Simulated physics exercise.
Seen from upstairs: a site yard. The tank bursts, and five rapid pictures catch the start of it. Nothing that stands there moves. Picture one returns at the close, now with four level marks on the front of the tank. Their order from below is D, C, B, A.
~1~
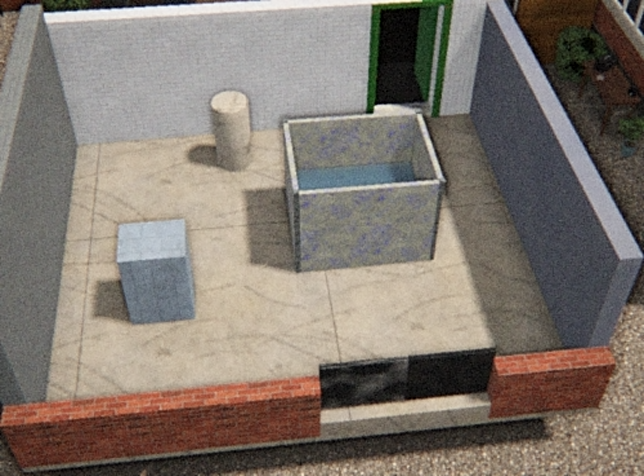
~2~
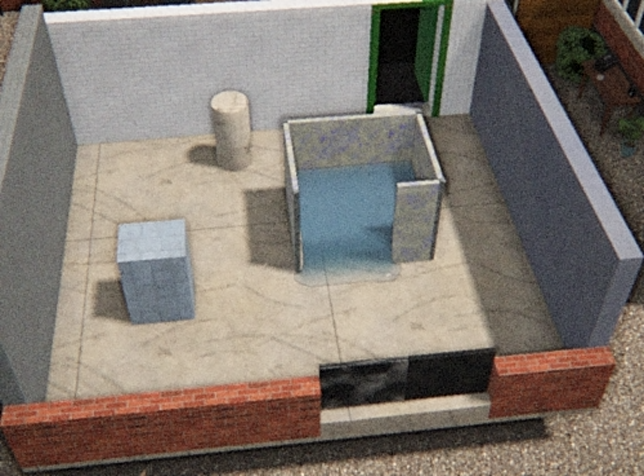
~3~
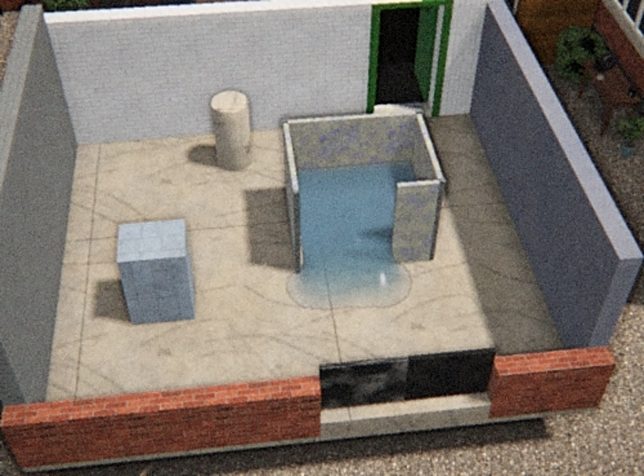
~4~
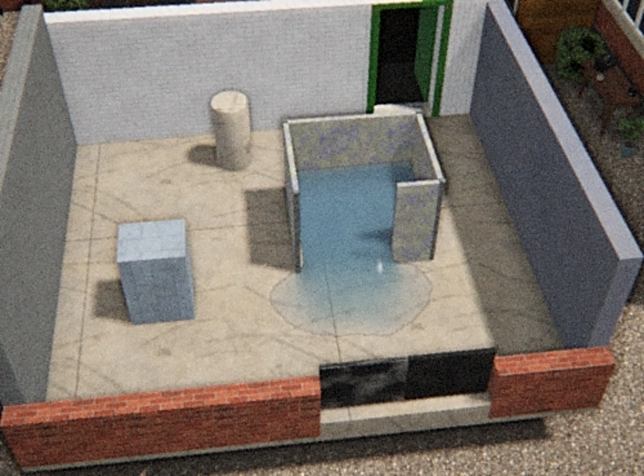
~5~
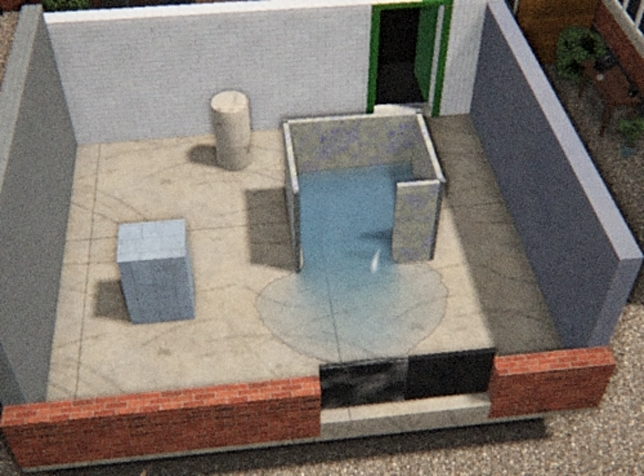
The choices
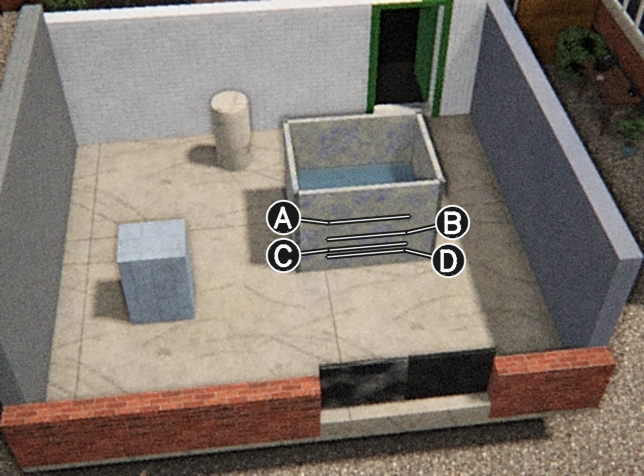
Water poured out of a stone tank in a walled yard after most of its front side opened, and a shallow puddle spread across the pale floor toward the viewer, while the nearby block and column stayed still.
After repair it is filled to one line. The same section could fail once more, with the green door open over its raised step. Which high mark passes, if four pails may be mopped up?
I would pick level A.
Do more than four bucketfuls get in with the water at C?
No, that is safe.
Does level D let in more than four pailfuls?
No.
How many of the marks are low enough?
All of the four.
On the marked copy, A at (368, 219); B at (367, 236); C at (367, 246); D at (366, 253); from the bottom up D, C, B, A.
For level A, a bucket or two gets in.
For level B, nothing gets over.
For level C, nothing gets over.
For level D, nothing gets over.
